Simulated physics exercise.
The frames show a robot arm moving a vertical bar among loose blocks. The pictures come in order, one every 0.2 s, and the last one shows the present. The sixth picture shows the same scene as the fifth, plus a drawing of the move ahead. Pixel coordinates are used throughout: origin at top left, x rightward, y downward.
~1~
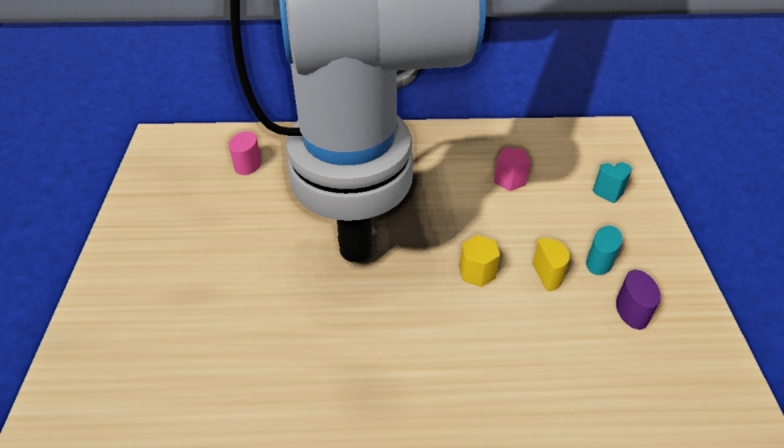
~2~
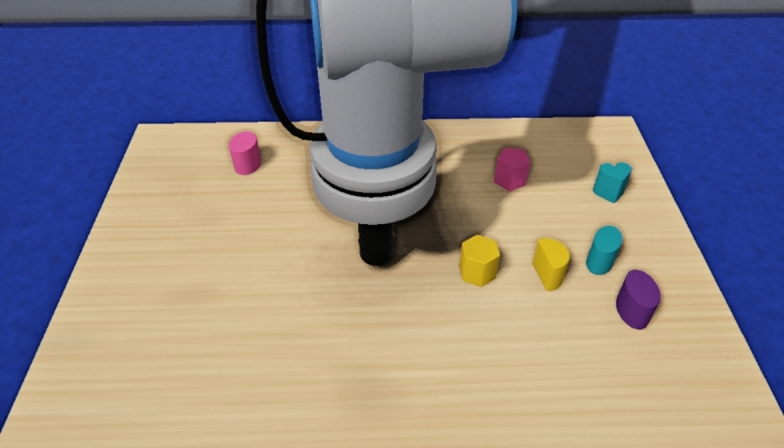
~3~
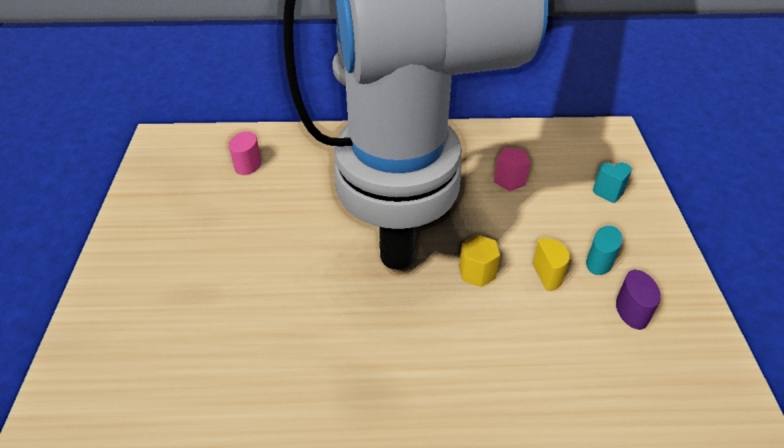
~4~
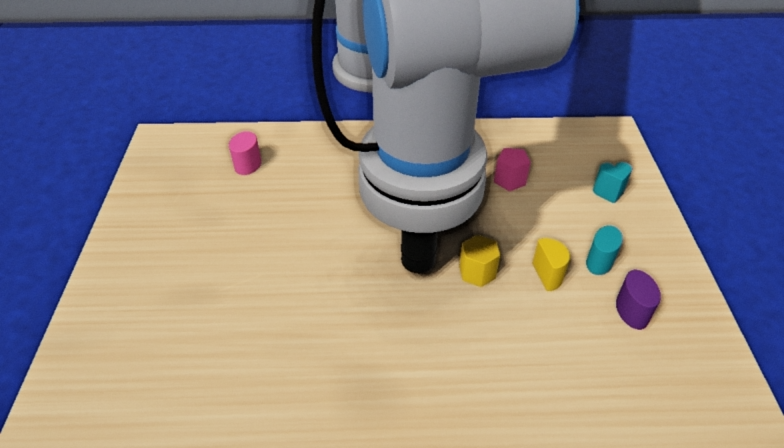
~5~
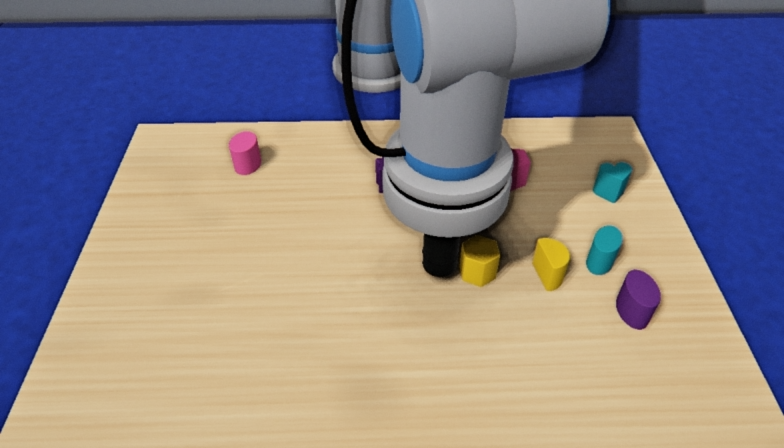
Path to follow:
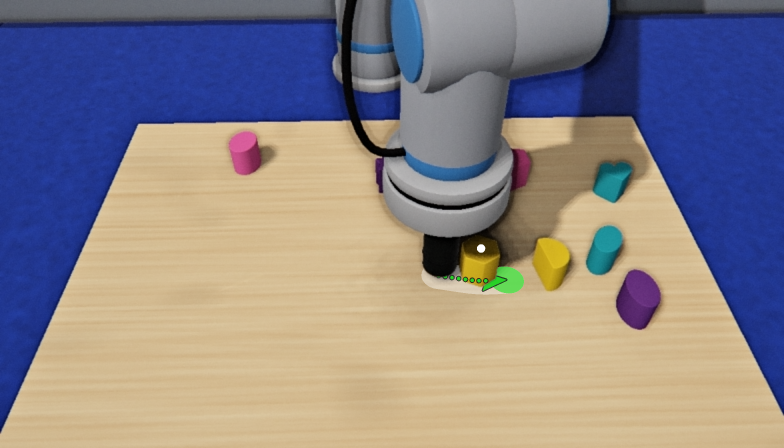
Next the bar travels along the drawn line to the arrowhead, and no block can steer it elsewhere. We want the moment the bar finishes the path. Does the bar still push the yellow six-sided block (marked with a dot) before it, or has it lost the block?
The bar should keep driving it forward.
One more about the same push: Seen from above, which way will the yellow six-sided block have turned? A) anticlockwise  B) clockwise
I'll go with A - anticlockwise.
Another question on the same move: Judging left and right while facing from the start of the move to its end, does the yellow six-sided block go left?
Yes, it checks out.
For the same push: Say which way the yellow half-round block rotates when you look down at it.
It ends up turned clockwise.
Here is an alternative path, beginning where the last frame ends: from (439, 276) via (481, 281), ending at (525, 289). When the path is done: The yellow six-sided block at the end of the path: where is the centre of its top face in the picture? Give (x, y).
Somewhere near (541, 242).
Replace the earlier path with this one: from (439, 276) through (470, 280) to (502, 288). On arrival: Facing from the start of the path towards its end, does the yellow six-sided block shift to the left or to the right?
My answer: Left.
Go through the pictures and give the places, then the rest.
The first frame shows bar tip (356, 251); block tops, yellow six-sided block (481, 249); yellow half-round block (555, 251).
The second frame shows bar (377, 254); blocks unchanged.
The third frame shows bar (397, 258); blocks unchanged.
The fourth frame shows bar (418, 262); blocks unchanged.
The fifth frame shows bar (439, 265); yellow six-sided block (481, 249); yellow half-round block (555, 251).
Path on the board, from (439, 276) through (473, 280) to (507, 280); the dot is on the yellow six-sided block.
What follows on the original path. Halfway along, bar (475, 270); yellow six-sided block (508, 247), turned 25° anticlockwise.
At the end, bar (509, 269); yellow six-sided block (537, 240), turned 40° anticlockwise; yellow half-round block (565, 250), turned 35° clockwise.
